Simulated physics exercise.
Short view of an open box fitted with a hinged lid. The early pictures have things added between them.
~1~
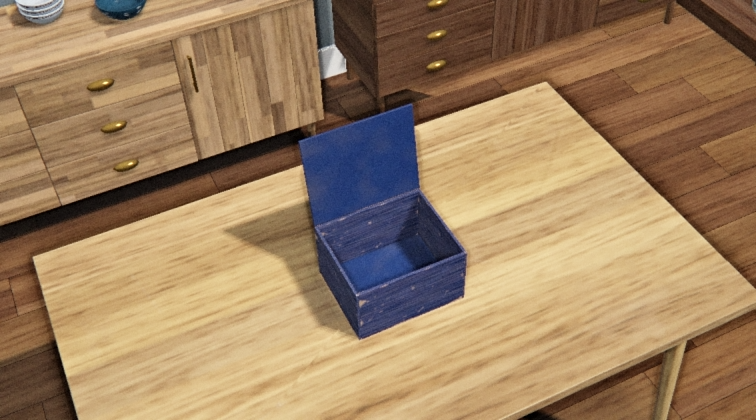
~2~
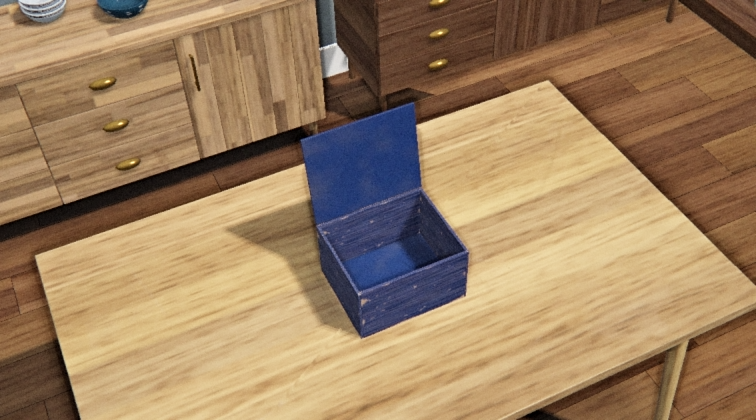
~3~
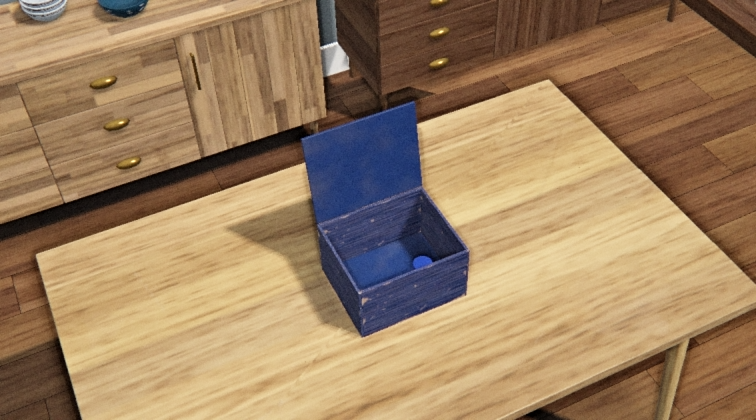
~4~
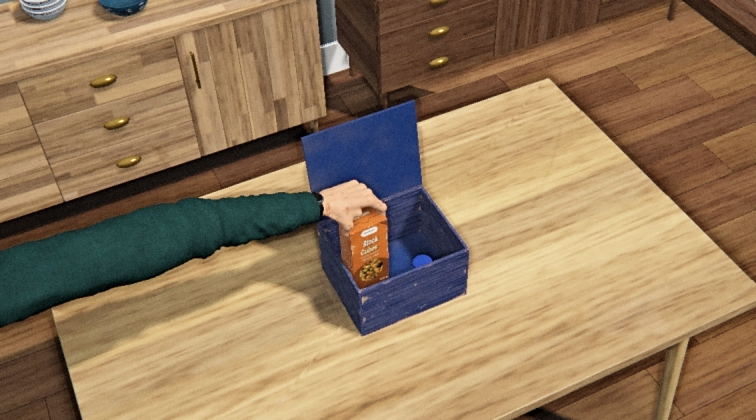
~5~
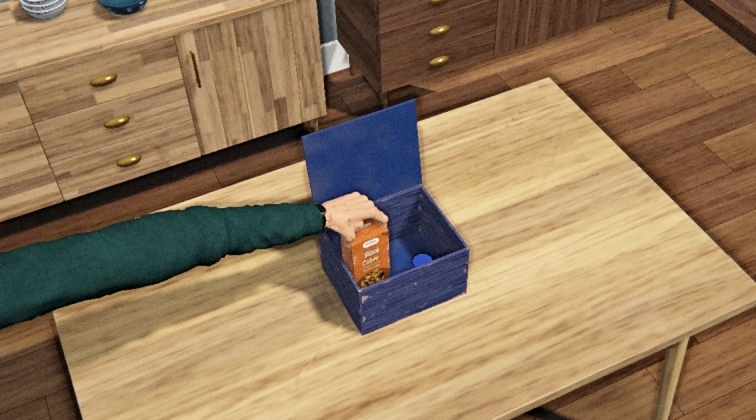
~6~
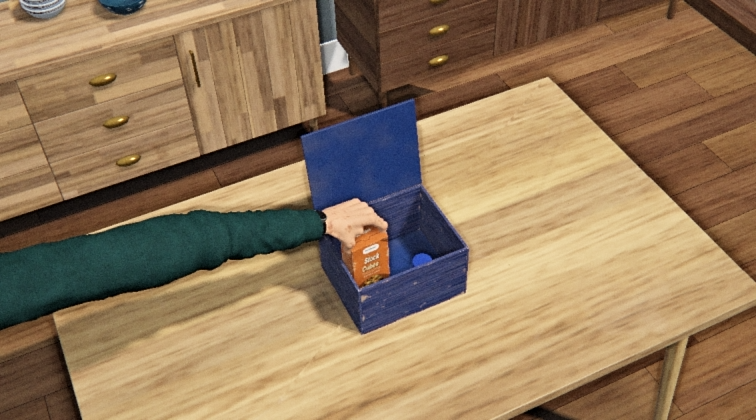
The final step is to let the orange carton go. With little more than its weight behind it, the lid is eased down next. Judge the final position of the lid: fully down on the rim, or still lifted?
Final position: Still lifted.
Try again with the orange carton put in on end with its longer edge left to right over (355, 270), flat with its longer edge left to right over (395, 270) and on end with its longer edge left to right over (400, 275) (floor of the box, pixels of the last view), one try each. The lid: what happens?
On the first go the lid comes to rest closed, on the second it comes to rest closed, on the third it is stopped short.
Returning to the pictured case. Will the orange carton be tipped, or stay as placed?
Observation: It keeps the set orientation.
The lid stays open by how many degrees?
Angle: About 25°.
Then, 1.10 s past the last view, lid starting down.
Then, 1.50 s past the last view, lid 65° above the rim.
Then, 1.80 s past the last view, lid 38° above the rim.
Finally, lid 27° above the rim; both still in place. Final places as the last picture's camera would see them, orange carton near (366, 266).
